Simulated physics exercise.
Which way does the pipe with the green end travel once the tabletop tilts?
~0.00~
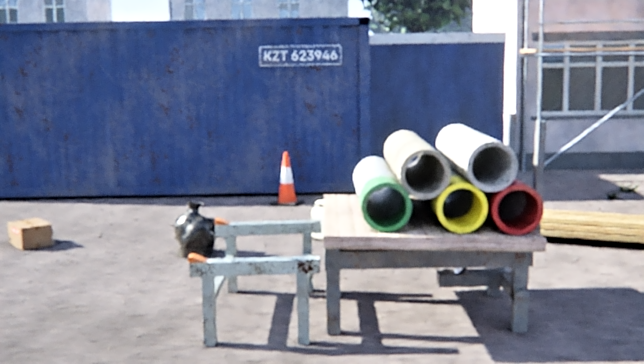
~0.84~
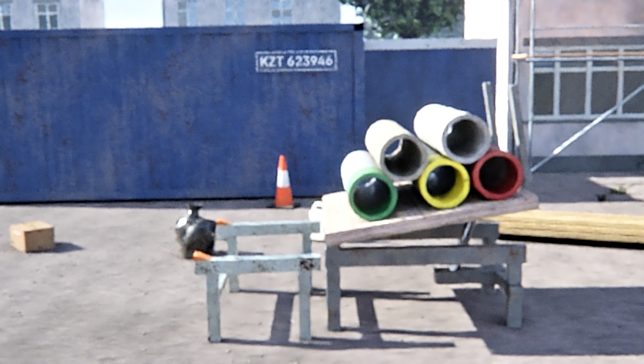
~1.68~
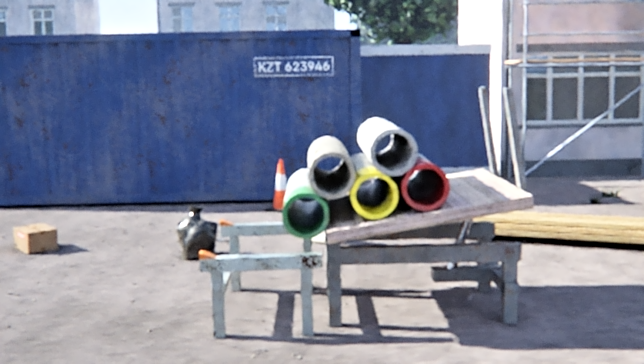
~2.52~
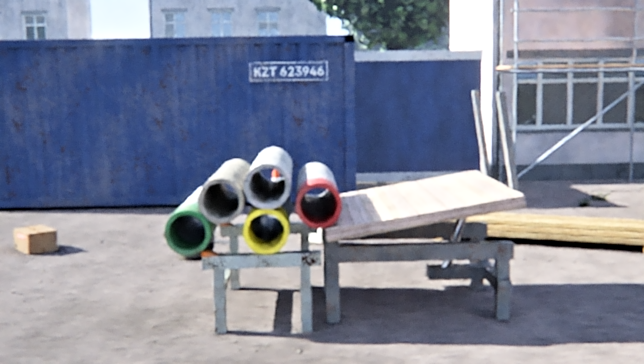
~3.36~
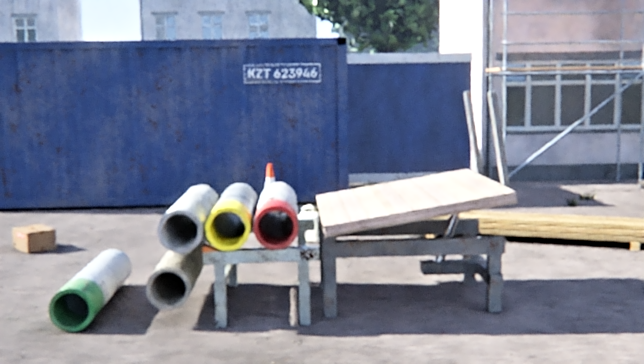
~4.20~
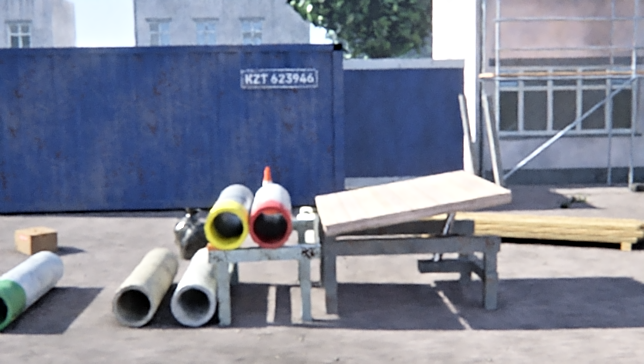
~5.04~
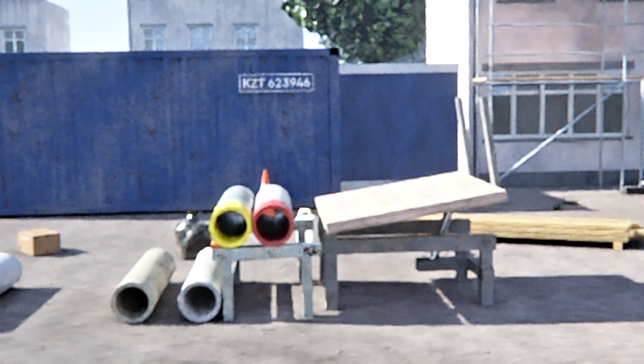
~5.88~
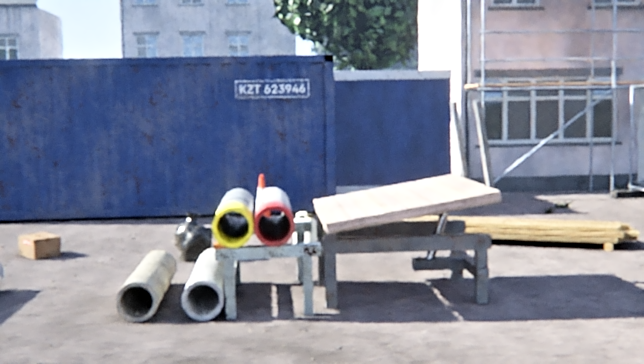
The green-ended pipe rolls to the left, going across the rack and off its far end onto the ground.
